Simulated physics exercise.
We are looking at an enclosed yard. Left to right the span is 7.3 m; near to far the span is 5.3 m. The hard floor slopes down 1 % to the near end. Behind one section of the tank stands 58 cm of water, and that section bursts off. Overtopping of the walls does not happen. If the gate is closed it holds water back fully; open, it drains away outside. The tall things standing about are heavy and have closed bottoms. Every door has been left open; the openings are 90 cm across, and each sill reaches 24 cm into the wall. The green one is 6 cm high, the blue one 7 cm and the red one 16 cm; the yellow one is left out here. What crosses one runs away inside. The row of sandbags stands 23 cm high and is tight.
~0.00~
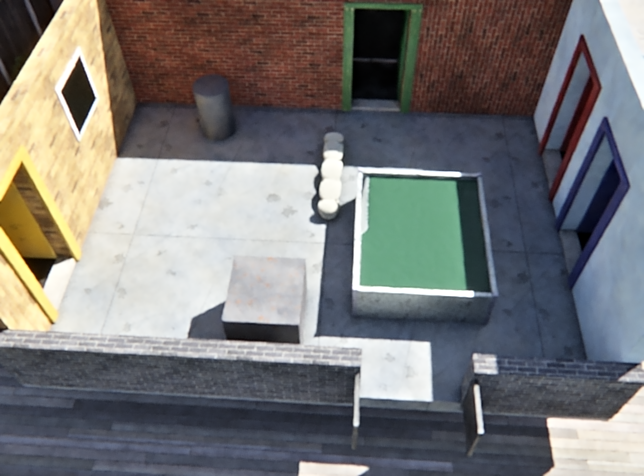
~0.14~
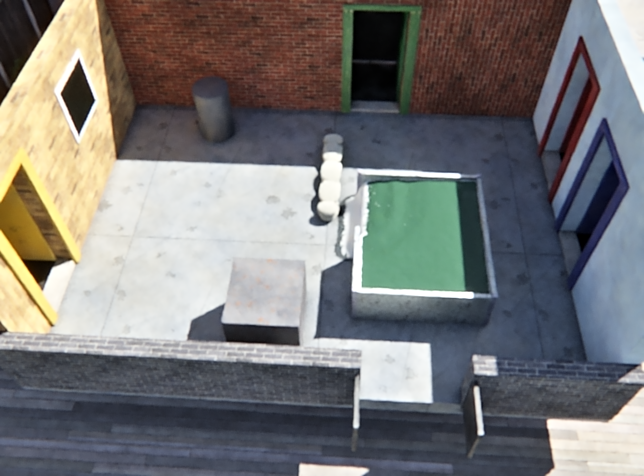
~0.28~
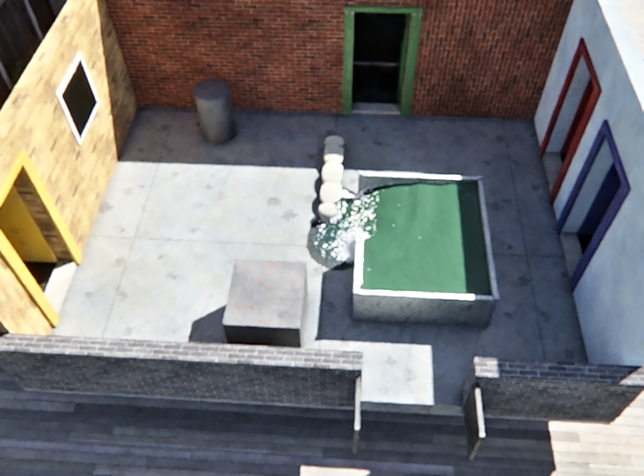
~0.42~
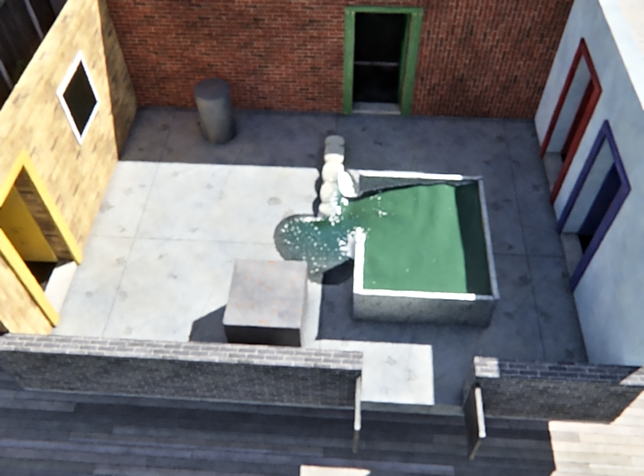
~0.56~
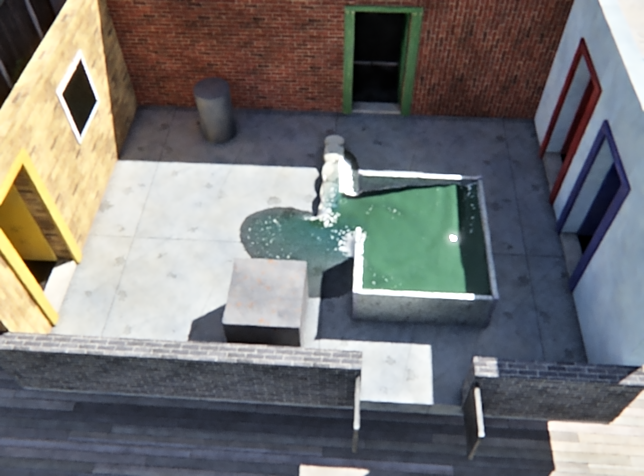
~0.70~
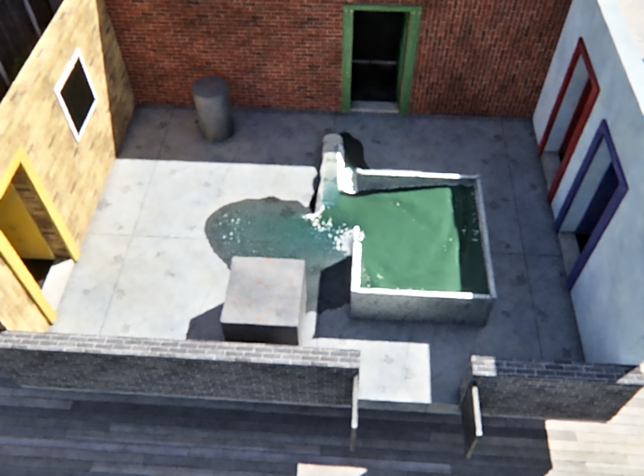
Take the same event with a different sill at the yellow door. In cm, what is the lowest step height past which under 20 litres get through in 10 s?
Close to 14 cm is just enough.
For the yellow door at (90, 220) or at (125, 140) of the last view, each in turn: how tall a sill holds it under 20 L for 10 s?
Minimums: About 11.0 cm and 5.5 cm.
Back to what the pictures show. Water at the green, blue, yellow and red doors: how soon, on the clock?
The green door gets it at 1.1 s, the blue door at 5.5 s, the yellow door at 1.6 s and the red door at 3.8 s.
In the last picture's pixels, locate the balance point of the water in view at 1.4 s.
(378, 246) or so.
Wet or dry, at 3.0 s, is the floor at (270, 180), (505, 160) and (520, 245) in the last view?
Status: Submerged / clear / clear.
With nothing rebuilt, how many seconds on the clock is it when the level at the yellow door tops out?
About 2.8 seconds.
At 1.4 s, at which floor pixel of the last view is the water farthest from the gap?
Pixel: About (87, 235).
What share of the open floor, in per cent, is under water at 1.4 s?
Approximately 30 % of the floor.
After 1.4 s water covers 30 % of the floor, deepest (42 cm) near (343, 219); it has not reached the yellow door.
After 3.0 s water covers 55 % of the floor, deepest (26 cm) near (343, 219); 19 cm at the yellow door, 10 litres in over its 13 cm sill.
After 10.0 s water covers 95 % of the floor, deepest (12 cm) near (236, 302); 7 cm at the yellow door, 30 litres in over its 13 cm sill.
At the yellow door as built, the water arrived by 1.7 s and peaked near 19 cm at 2.8 s.
Run again over the same 10 s with other heights there, 30 litres in over 13 cm, 3 litres over 17.5 cm. The limit of 20 litres is kept from about 14 cm up.
